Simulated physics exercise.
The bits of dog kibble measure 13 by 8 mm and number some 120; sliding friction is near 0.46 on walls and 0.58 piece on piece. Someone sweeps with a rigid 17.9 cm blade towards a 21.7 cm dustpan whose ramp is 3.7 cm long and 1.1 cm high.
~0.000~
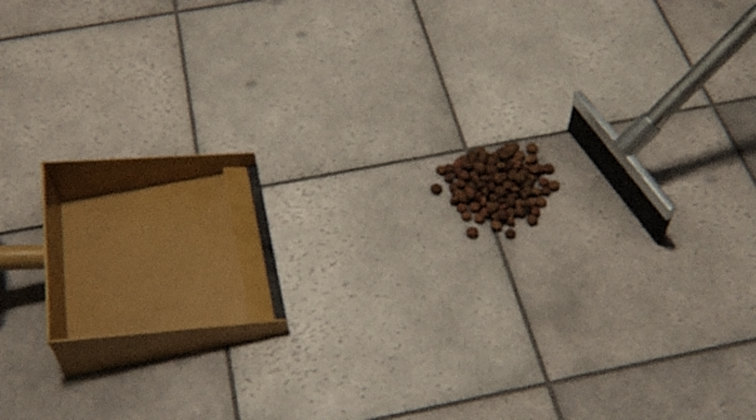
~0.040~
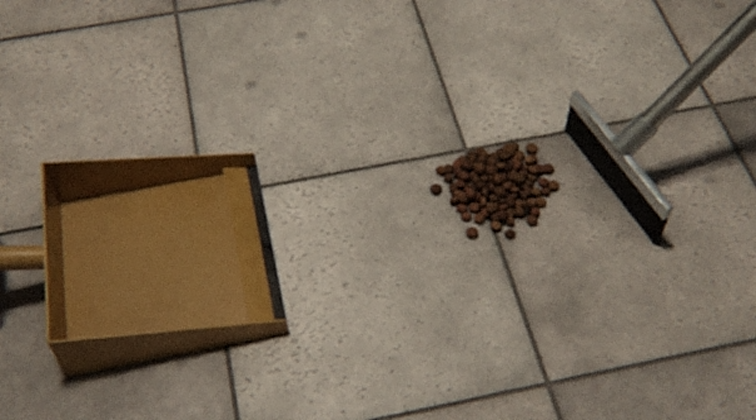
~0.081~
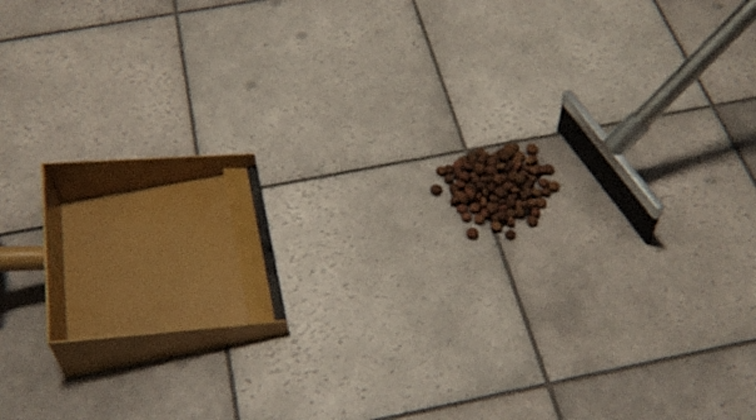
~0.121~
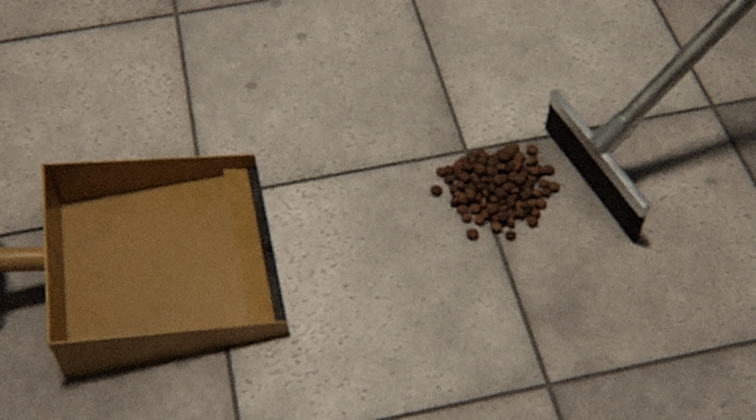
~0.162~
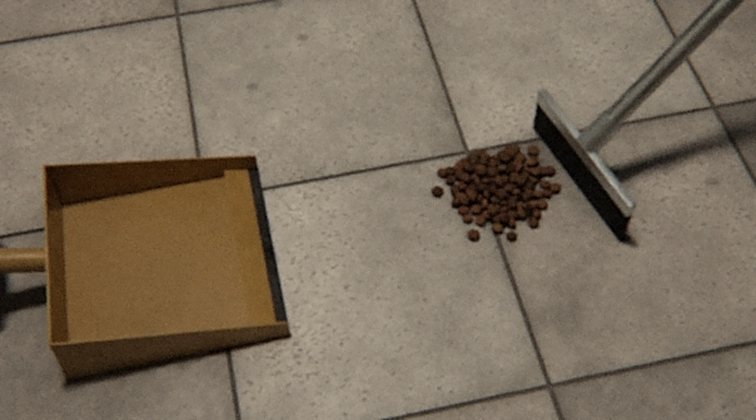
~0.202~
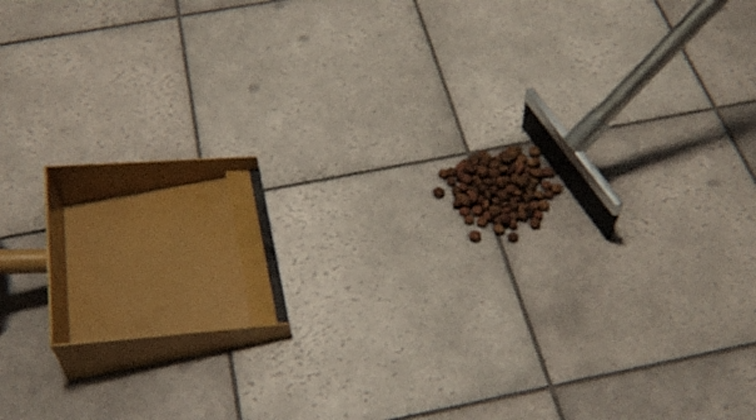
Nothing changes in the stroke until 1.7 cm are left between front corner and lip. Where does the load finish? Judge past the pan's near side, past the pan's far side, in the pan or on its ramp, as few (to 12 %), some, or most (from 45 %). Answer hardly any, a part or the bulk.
Near side: Hardly any, far side: A part, pan: Hardly any.
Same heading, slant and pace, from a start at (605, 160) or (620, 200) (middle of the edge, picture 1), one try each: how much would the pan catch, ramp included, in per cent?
About 0 and 0 per cent.
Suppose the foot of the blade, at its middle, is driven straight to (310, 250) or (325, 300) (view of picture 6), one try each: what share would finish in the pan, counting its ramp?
About 20 and 20 per cent.
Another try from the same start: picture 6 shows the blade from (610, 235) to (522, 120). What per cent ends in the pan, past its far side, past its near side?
Pan 25, far 0, near 5.
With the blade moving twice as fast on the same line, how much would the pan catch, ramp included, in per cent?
It would be near 5 per cent.
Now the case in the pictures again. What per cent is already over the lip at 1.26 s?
Some 0 per cent.
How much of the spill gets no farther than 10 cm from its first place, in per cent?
About 25 per cent.
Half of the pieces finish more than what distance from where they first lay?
Some 18 cm.
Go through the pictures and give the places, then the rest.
Blade from (669, 213) to (578, 100), moved 0.0 cm, 0 of the pieces shifted so far; middle of the pieces at (498, 187); pan at (150, 267), in the first frame.
Blade from (666, 213) to (575, 100), moved 0.3 cm, 0 of the pieces shifted so far; middle of the pieces at (498, 187), in the second frame.
Blade from (657, 212) to (567, 100), moved 1.2 cm, 0 of the pieces shifted so far; middle of the pieces at (498, 188), in the third frame.
Blade from (643, 211) to (554, 99), moved 2.6 cm, 0 of the pieces shifted so far; middle of the pieces at (498, 189), in the fourth frame.
Blade from (629, 210) to (542, 98), moved 4.1 cm, 0 of the pieces shifted so far; middle of the pieces at (499, 190), in the fifth frame.
Blade from (616, 209) to (530, 98), moved 5.6 cm, 0 of the pieces shifted so far; middle of the pieces at (500, 191); pan at (153, 271). The blade's pace is about 0.37 m/s, heading 23 degrees away from the viewer's side, in the sixth frame.
Then, at 0.61 s, middle of the blade 19 cm from the lip; 0 % over the lip, far side 5 %, near side 0 %.
After 0.88 s, middle of the blade 10 cm from the lip; 0 % over the lip, far side 15 %, near side 0 %.
After 1.26 s, middle of the blade 4 cm from the lip; 0 % over the lip, far side 20 %, near side 0 %.
By 1.6 s all is still; near side 0 %, far side 20 %, pan 0 %, in front of the lip or behind the blade 80 %.
